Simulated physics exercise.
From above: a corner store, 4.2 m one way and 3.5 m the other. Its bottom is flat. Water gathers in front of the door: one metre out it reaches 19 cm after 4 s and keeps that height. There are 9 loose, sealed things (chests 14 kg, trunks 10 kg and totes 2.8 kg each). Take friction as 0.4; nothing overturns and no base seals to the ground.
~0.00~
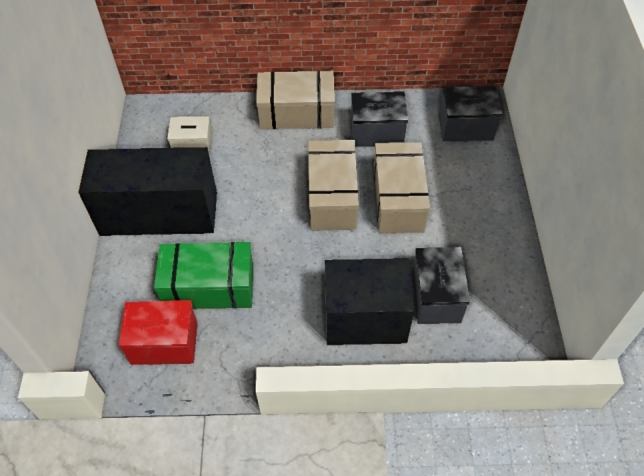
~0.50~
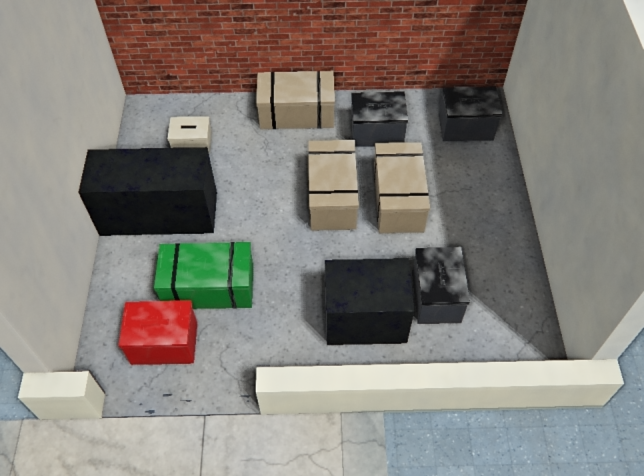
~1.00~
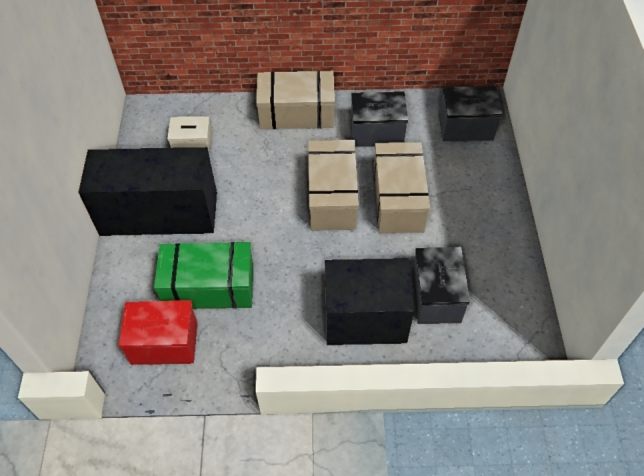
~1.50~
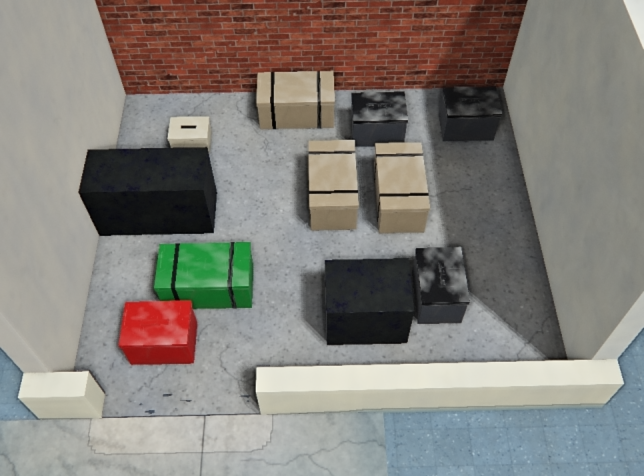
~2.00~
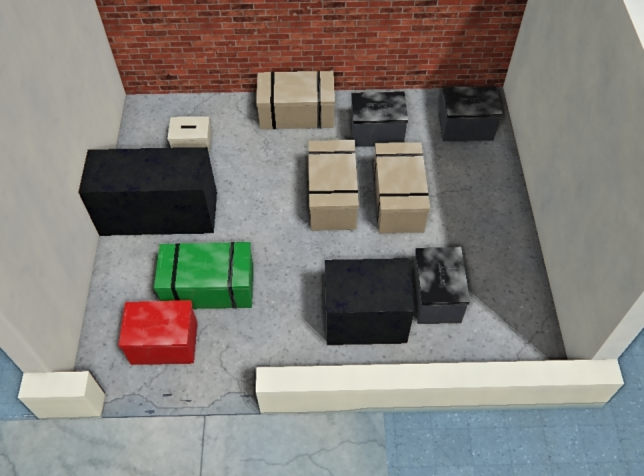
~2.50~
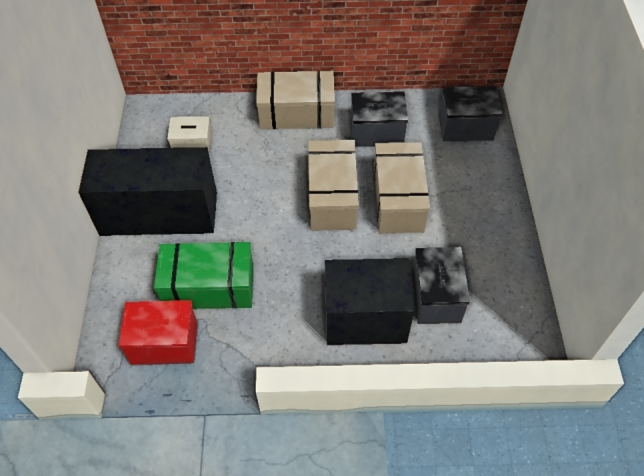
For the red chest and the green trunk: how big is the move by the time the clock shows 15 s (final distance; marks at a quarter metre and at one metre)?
Red chest gets carried off; green trunk ends far away.
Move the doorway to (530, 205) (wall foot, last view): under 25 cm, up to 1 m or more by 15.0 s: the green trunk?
Then the green trunk is nudged along.
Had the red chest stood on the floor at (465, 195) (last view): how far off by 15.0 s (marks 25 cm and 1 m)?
It ends far away.
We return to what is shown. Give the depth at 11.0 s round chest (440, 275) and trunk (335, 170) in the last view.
About 4 and 12 cm.
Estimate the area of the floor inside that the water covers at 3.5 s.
Some 2.0 m2.
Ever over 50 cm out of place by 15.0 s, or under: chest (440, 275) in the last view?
Answer: Short of it.
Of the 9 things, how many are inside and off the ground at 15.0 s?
I count 9.
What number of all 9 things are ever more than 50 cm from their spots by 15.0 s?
8 of them.
After 3.5 s the red chest is near (152, 295), 0.3 m from its start, aground; the green trunk is near (206, 239), 0.3 m from its start, aground; 0 afloat.
After 6.8 s the red chest is near (135, 240), 0.8 m from its start, afloat; the green trunk is near (335, 159), 1.6 m from its start, afloat; 4 afloat.
After 11.0 s the red chest is near (201, 227), 1.0 m from its start, afloat; the green trunk is near (375, 137), 2.1 m from its start, afloat; 8 afloat.
After 15.0 s the red chest is near (426, 117), 3.3 m from its start, afloat; the green trunk is near (445, 69), 3.2 m from its start, afloat; 9 afloat.
